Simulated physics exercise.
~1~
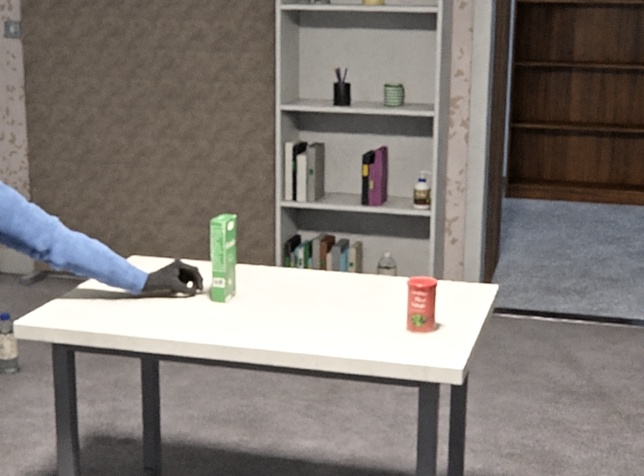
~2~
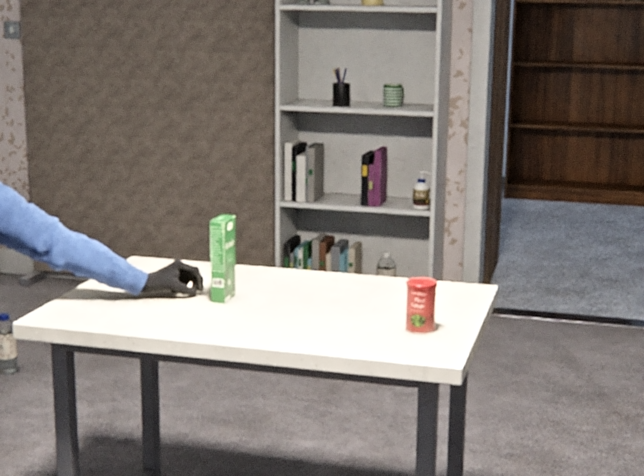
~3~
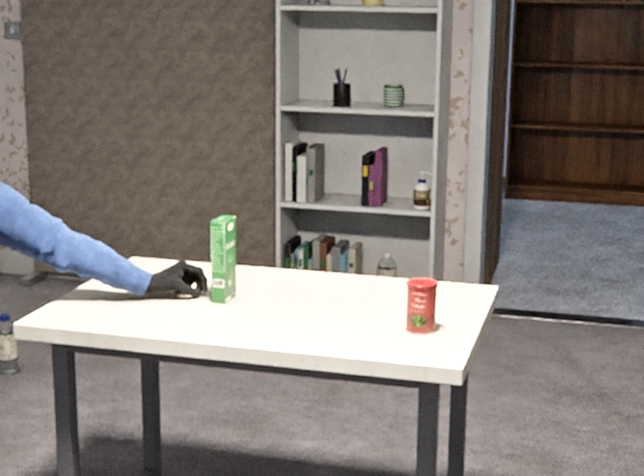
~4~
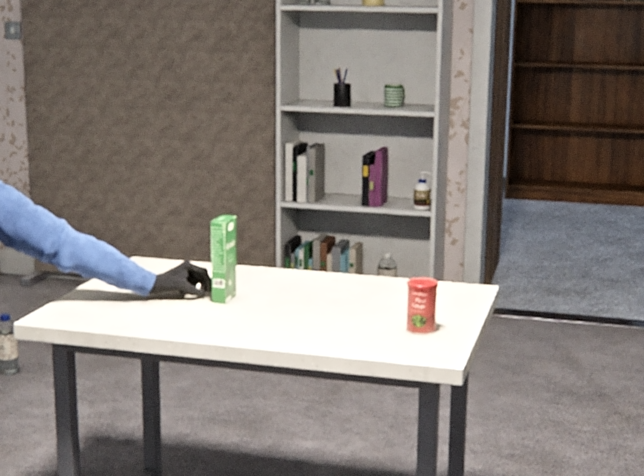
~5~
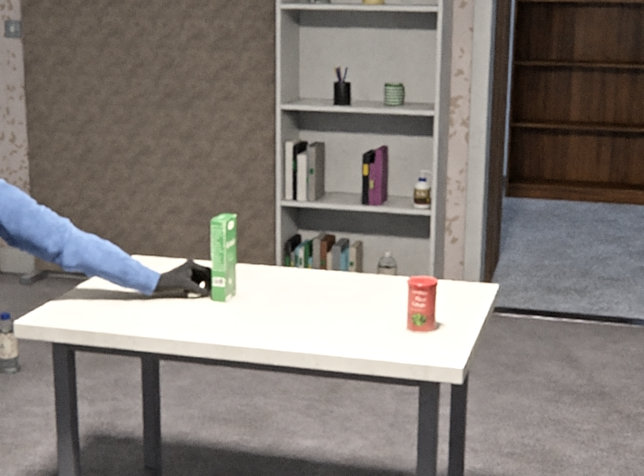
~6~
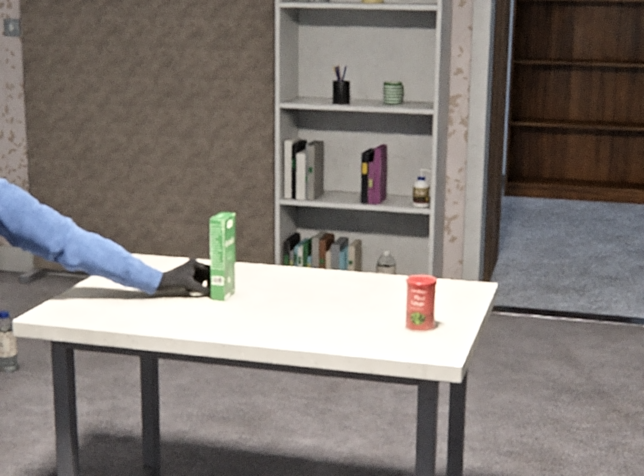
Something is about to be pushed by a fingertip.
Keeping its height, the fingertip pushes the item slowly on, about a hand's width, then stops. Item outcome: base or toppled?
Base.
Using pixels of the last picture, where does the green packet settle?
The object ends up somewhere near (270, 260).
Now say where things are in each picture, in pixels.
In the first picture, green packet (224, 259).
In the second picture, green packet (223, 259).
In the third picture, green packet (224, 259).
In the fourth picture, green packet (224, 259).
In the fifth picture, green packet (224, 258).
In the sixth picture, green packet (223, 257).
Then, 0.40 s later than the last frame, green packet moved a little near (234, 258).
Then, 0.90 s later than the last frame, green packet moved about its own width near (250, 259).
Then, 1.40 s later than the last frame, green packet moved about its own width near (266, 260).
When it is over, moved from the start, green packet. End places, in pixels of the last picture, green packet near (270, 260).
